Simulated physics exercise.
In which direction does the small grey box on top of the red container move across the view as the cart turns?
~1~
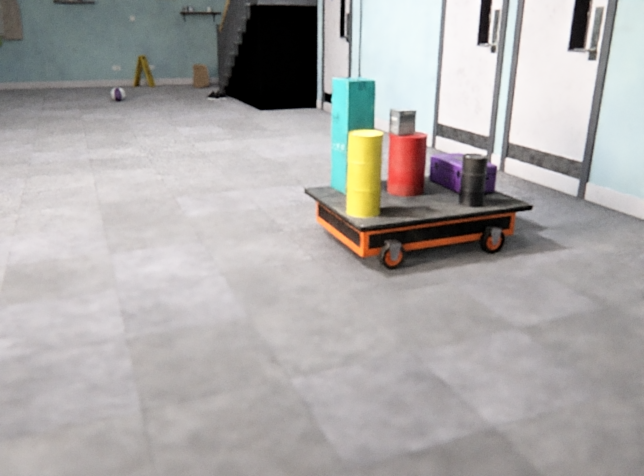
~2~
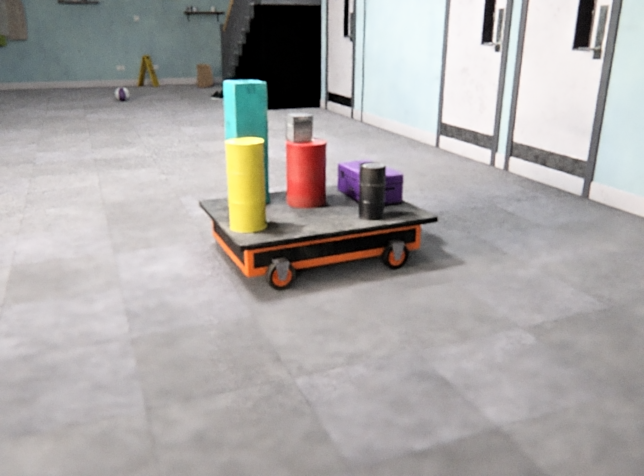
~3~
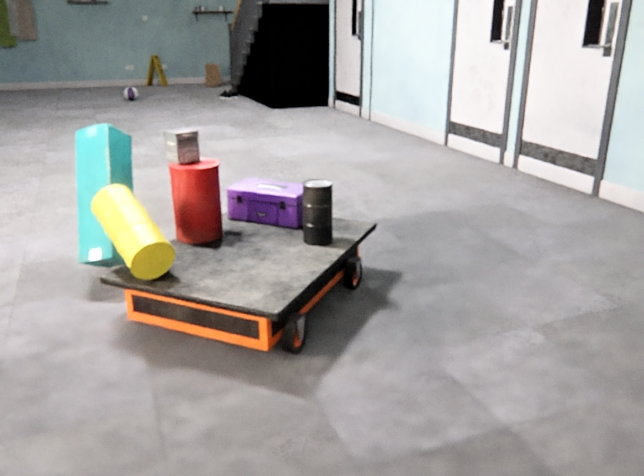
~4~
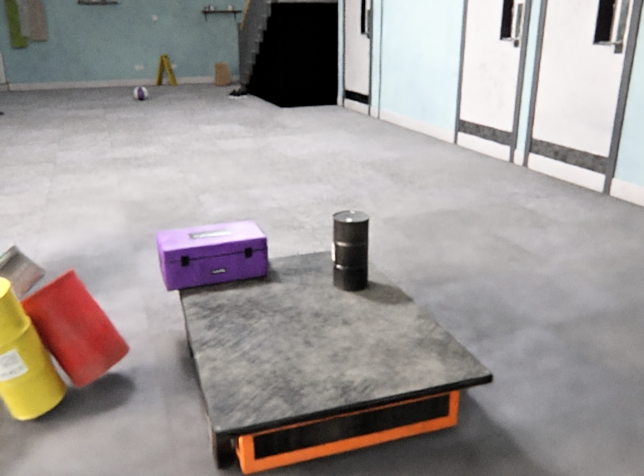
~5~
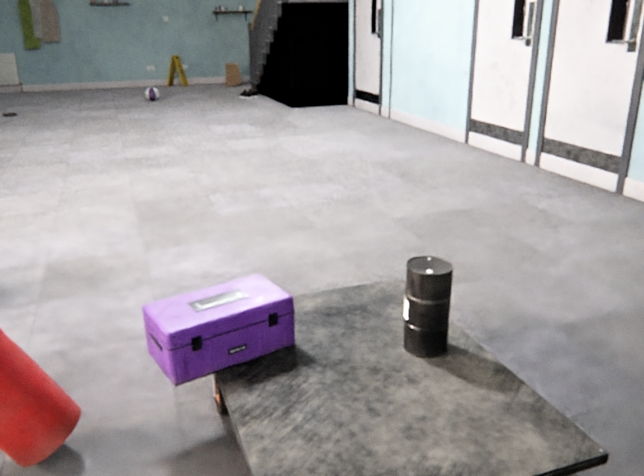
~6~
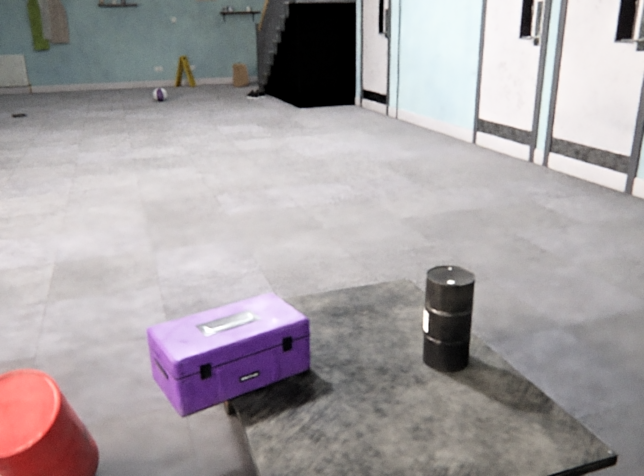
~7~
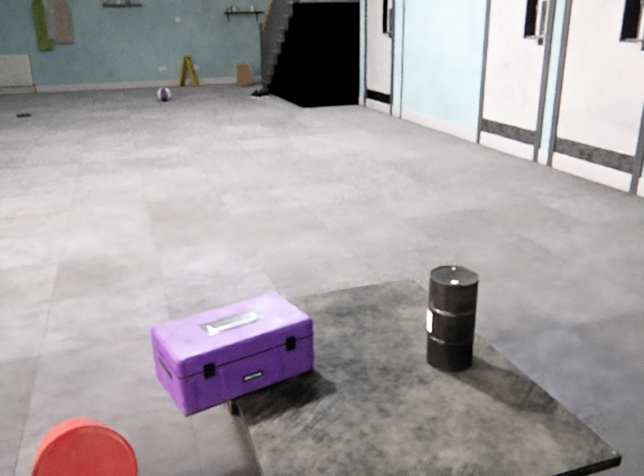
The small grey box moves to the left, as the viewer sees it.
